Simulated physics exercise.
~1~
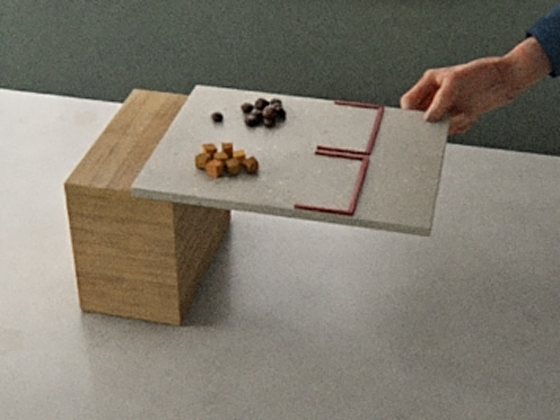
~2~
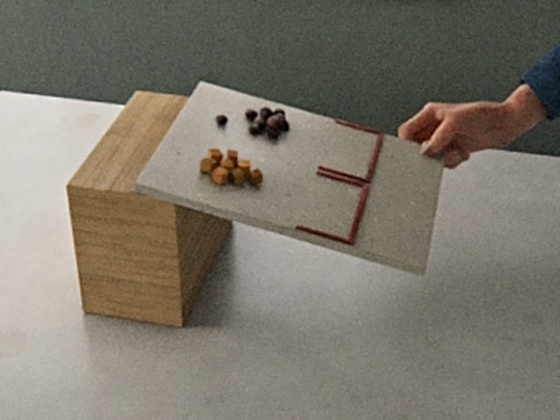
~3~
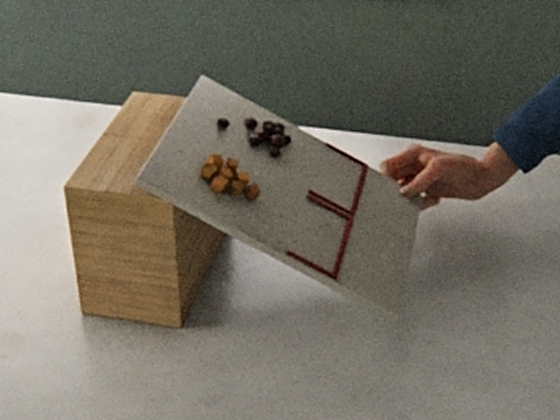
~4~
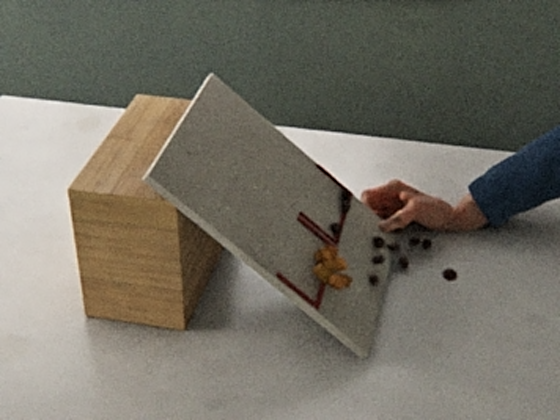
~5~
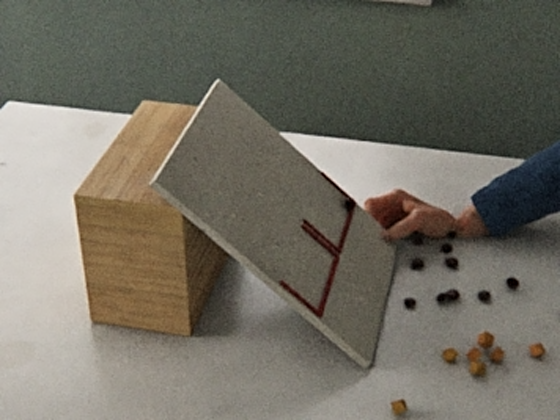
On a pale counter, a hand lowered one end of a grey board propped on a wooden block until dark round bits and orange-brown cubes slid down past the red strips, scattering to the right, with only a little dark stuff left behind.
